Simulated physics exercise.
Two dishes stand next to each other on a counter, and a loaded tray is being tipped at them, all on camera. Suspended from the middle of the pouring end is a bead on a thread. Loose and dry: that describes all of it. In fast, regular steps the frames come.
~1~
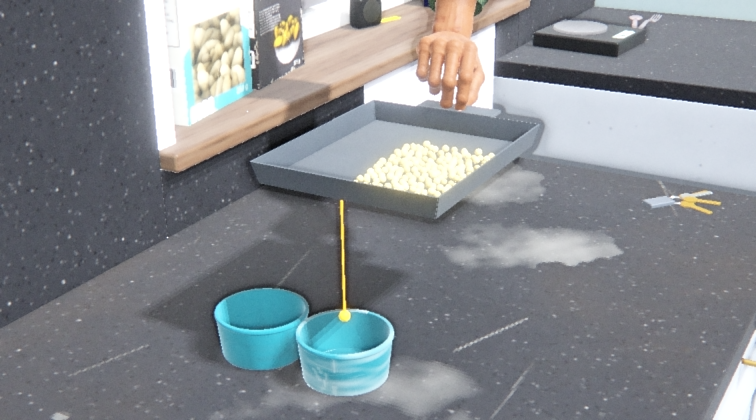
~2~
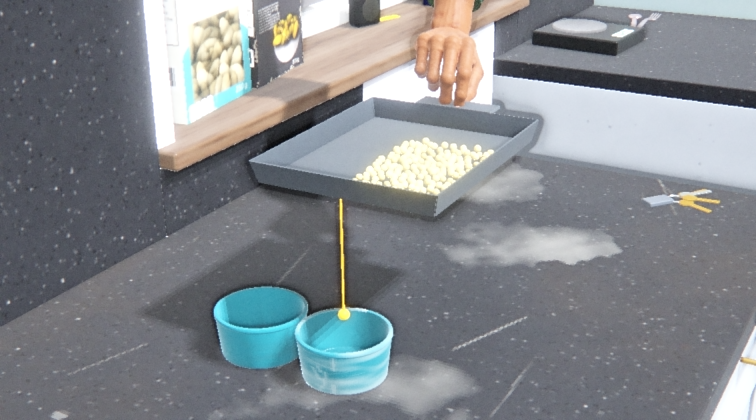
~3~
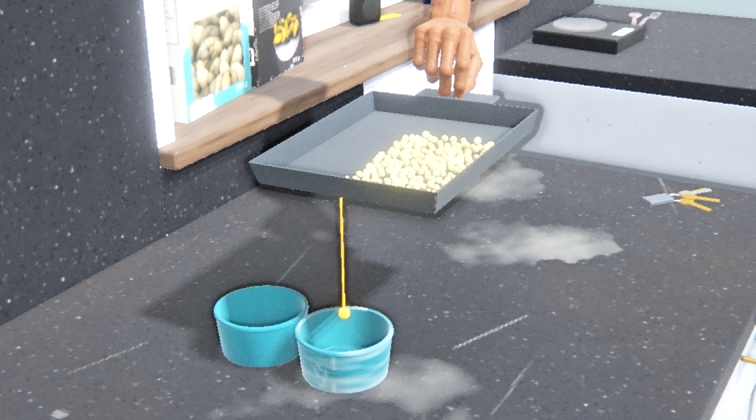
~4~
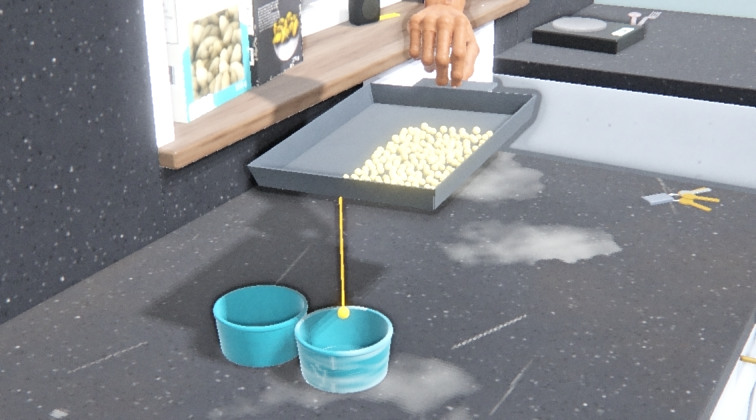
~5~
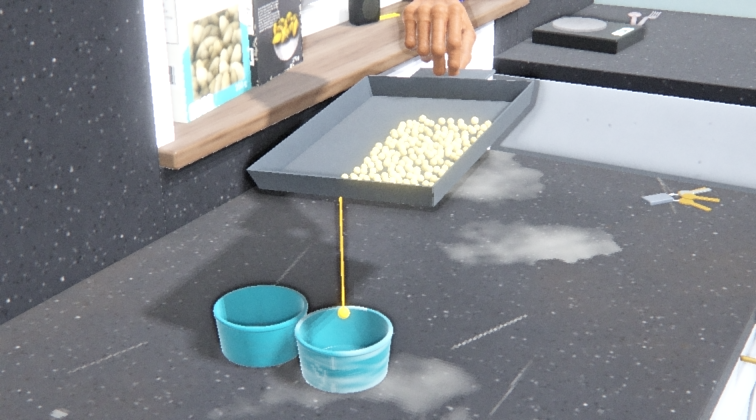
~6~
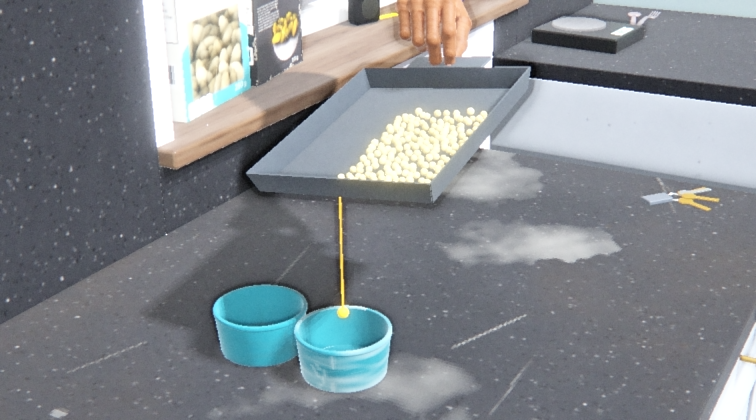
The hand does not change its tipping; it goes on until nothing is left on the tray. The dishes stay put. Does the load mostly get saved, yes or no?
Yes, most of it is saved.
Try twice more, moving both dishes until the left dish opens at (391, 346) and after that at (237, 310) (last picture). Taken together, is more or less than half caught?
Result, first place: Not as much as half; second place: Exceeding half.
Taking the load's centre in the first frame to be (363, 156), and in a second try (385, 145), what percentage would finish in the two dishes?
You'd get 100 % the first time and 100 % the second.
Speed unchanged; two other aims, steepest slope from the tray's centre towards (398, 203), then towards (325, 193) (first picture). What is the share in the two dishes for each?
First heading 0 %, second heading 40 %.
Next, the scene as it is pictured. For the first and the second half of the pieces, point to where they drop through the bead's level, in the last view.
Near (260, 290) to start, and near (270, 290) afterwards.
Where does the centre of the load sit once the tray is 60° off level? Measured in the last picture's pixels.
Near the pixel (312, 182).
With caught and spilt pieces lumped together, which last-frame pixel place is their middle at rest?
Last view, centre at rest - approx. (259, 339).
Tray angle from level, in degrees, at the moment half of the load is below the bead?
About 95 degrees.
Just after the last frame, tray tipped steeply; almost all on the tray; just a few outside both; just a few in the air.
A moment on, tray tipped right over; about a tenth on the tray; roughly two thirds in the left dish; just a few outside both; roughly a quarter in the air.
Further on, tray tipped past a quarter turn; almost all in the left dish; just a few outside both.
When it is over, tray tipped past a quarter turn; not one in the right dish; almost all in the left dish; just a few outside both.
